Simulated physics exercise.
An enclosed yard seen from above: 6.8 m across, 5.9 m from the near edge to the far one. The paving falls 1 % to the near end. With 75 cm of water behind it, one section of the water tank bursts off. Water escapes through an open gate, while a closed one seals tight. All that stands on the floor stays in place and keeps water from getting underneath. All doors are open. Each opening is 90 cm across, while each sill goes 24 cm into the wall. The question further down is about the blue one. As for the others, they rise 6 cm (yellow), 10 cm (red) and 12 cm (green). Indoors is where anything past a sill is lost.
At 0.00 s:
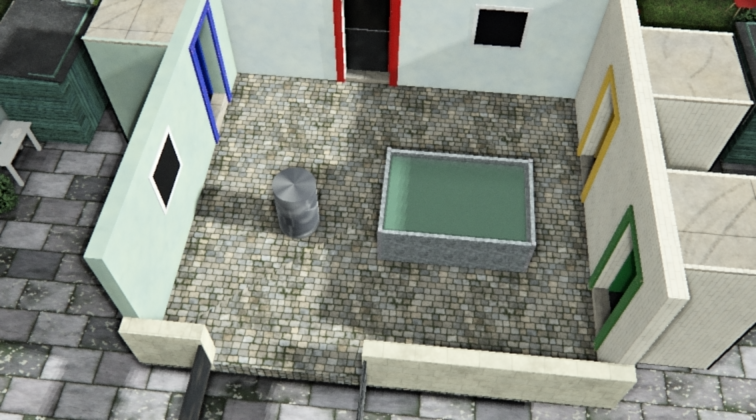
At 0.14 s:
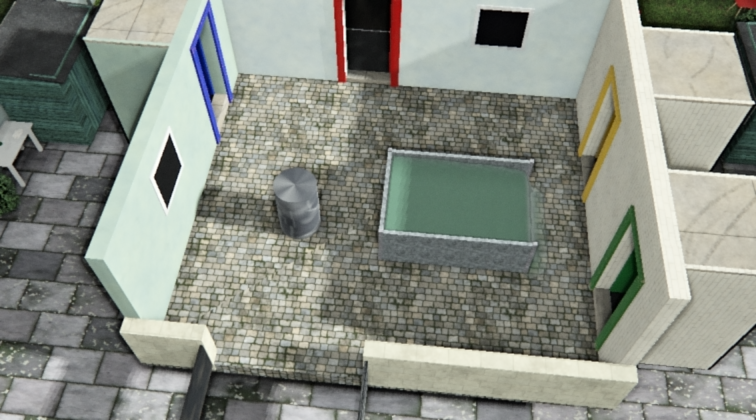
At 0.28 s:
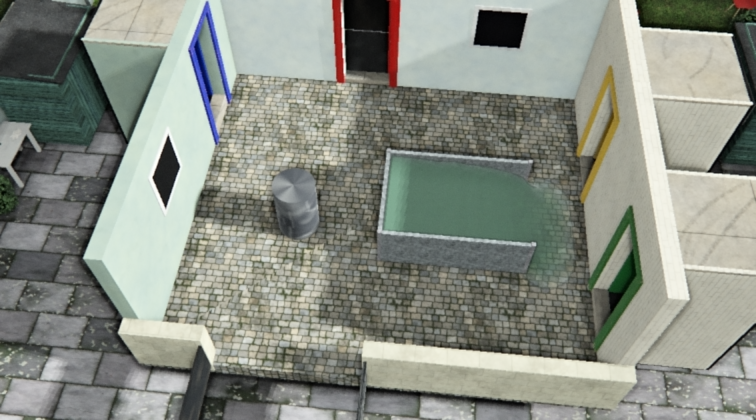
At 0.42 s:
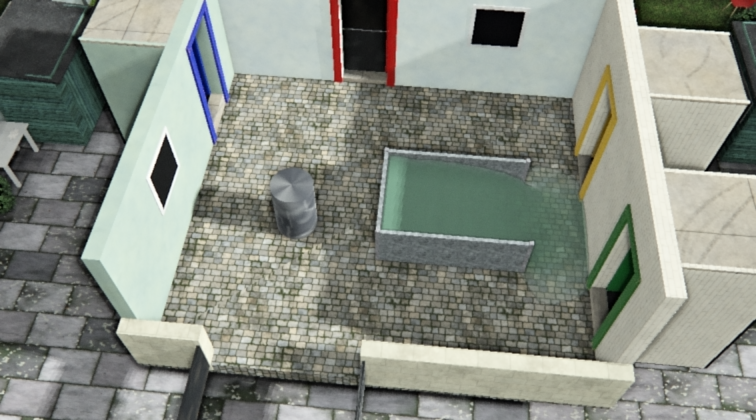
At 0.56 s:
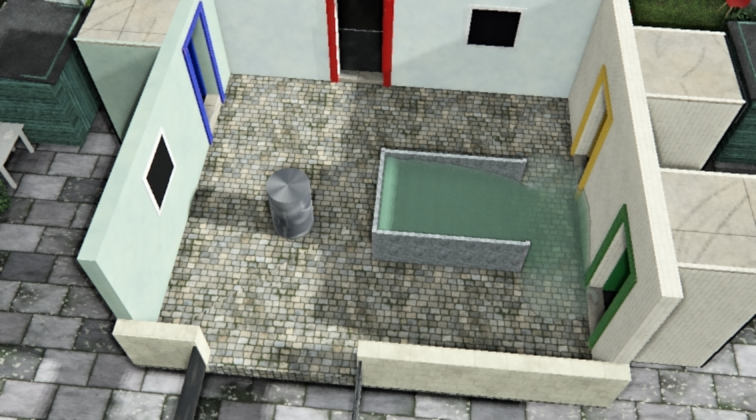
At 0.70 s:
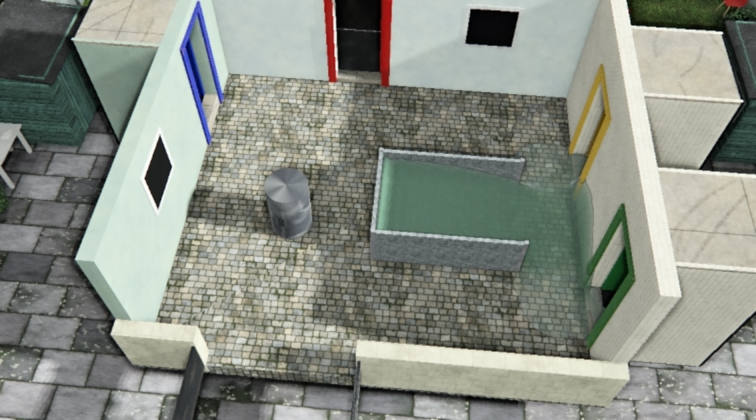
At first, greenish water lies still in a rectangular stone-walled tank inside a walled, paved yard, beside a grey metal drum. Then the tank's right side gives way and water pours out across the paving, spreading in a thin, clear sheet toward the right wall with its yellow and green doorways.
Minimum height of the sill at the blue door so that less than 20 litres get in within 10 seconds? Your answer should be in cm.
Roughly 7 cm.
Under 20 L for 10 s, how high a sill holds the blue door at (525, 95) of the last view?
Minimum: Close to 25 cm.
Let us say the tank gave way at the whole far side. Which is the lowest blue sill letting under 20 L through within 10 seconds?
Required height: Approx. 16 cm.
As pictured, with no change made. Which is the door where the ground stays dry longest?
The blue one.
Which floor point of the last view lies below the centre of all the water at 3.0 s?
My guess is close to (495, 234).
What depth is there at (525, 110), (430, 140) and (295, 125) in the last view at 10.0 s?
Taking the spots in order: About 5, 3 and 6 centimetres.
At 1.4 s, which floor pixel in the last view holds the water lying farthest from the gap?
The tip of the flood lies near (560, 102).
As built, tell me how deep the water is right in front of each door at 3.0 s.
At the yellow door the depth is 15 cm, at red 2 cm, at green 16 cm and at blue 0 cm.
After 1.4 s water covers 15 % of the floor, deepest (54 cm) near (572, 241); it has not reached the blue door.
After 3.0 s water covers 40 % of the floor, deepest (36 cm) near (573, 382); it has not reached the blue door.
After 10.0 s water covers 95 % of the floor, deepest (12 cm) near (150, 345); 7 cm at the blue door, 0 litres in over its 26 cm sill.
At the blue door as built, the water arrived by 4.7 s and peaked near 12 cm at 5.2 s.
Run again over the same 10 s with other heights there, 30 litres in over 6 cm, 10 litres over 8 cm. The limit of 20 litres is kept from about 7 cm up.
